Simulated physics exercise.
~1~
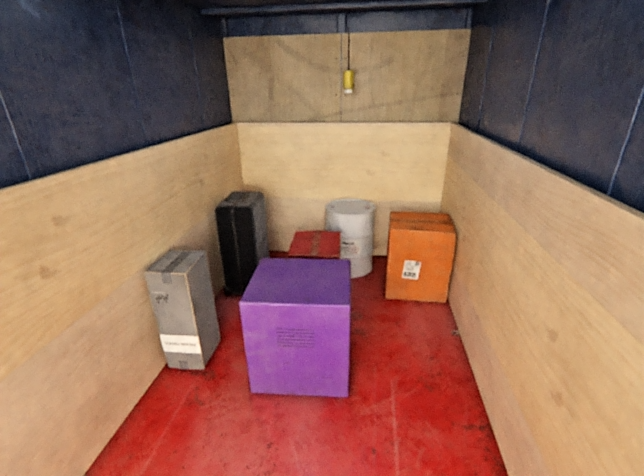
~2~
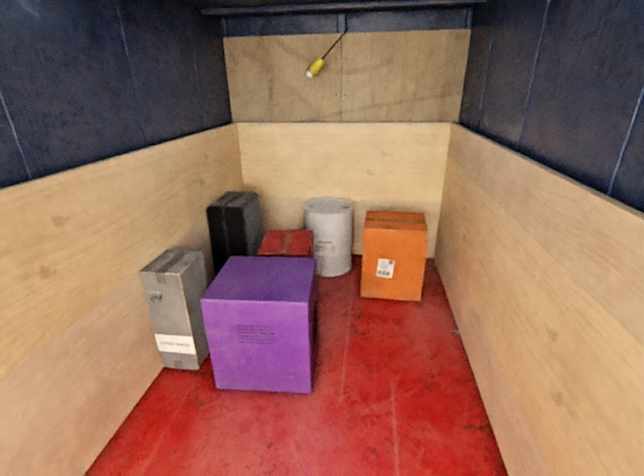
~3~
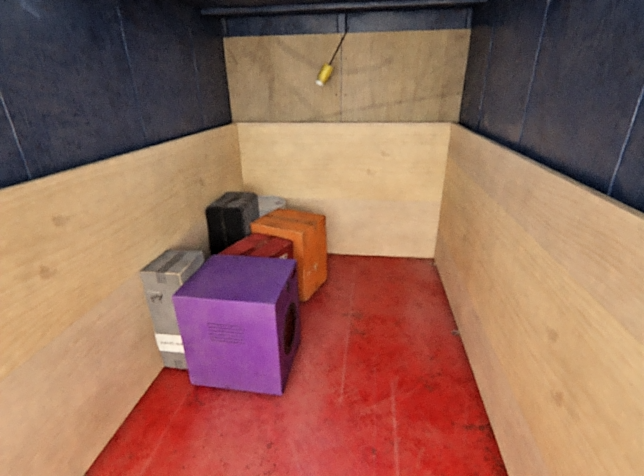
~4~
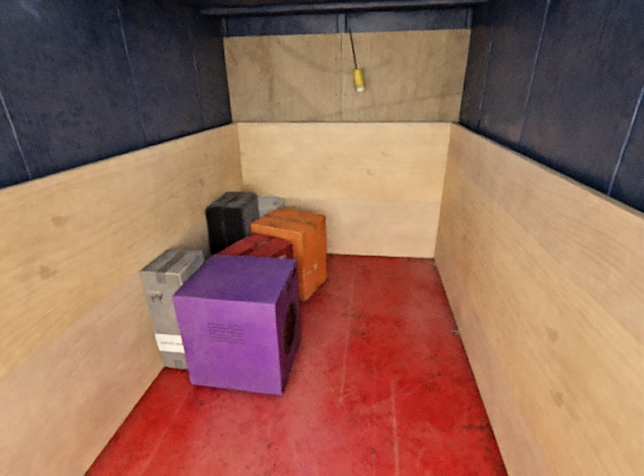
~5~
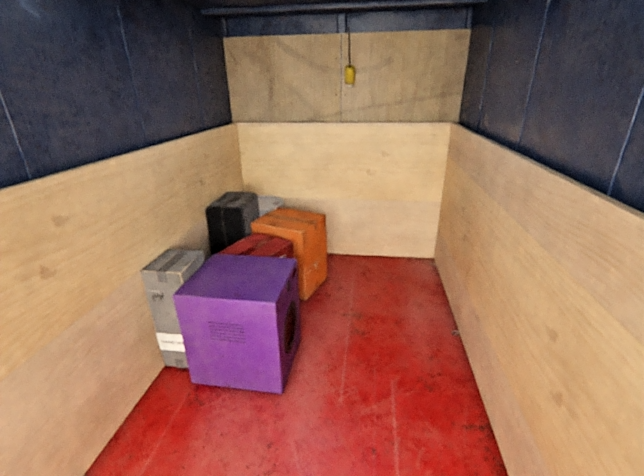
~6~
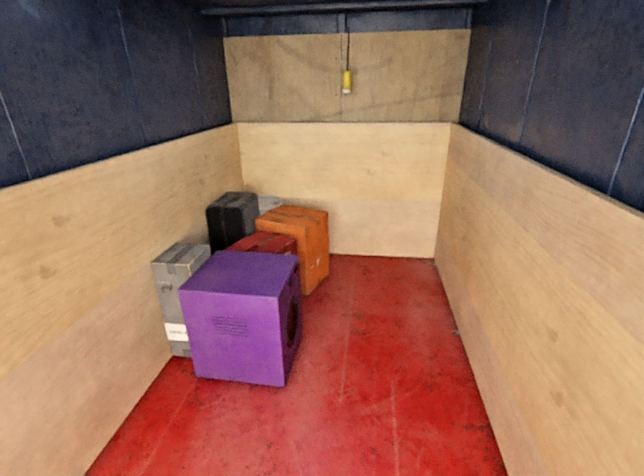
Boxes and a white drum slide left across the red van floor and settle, still upright.
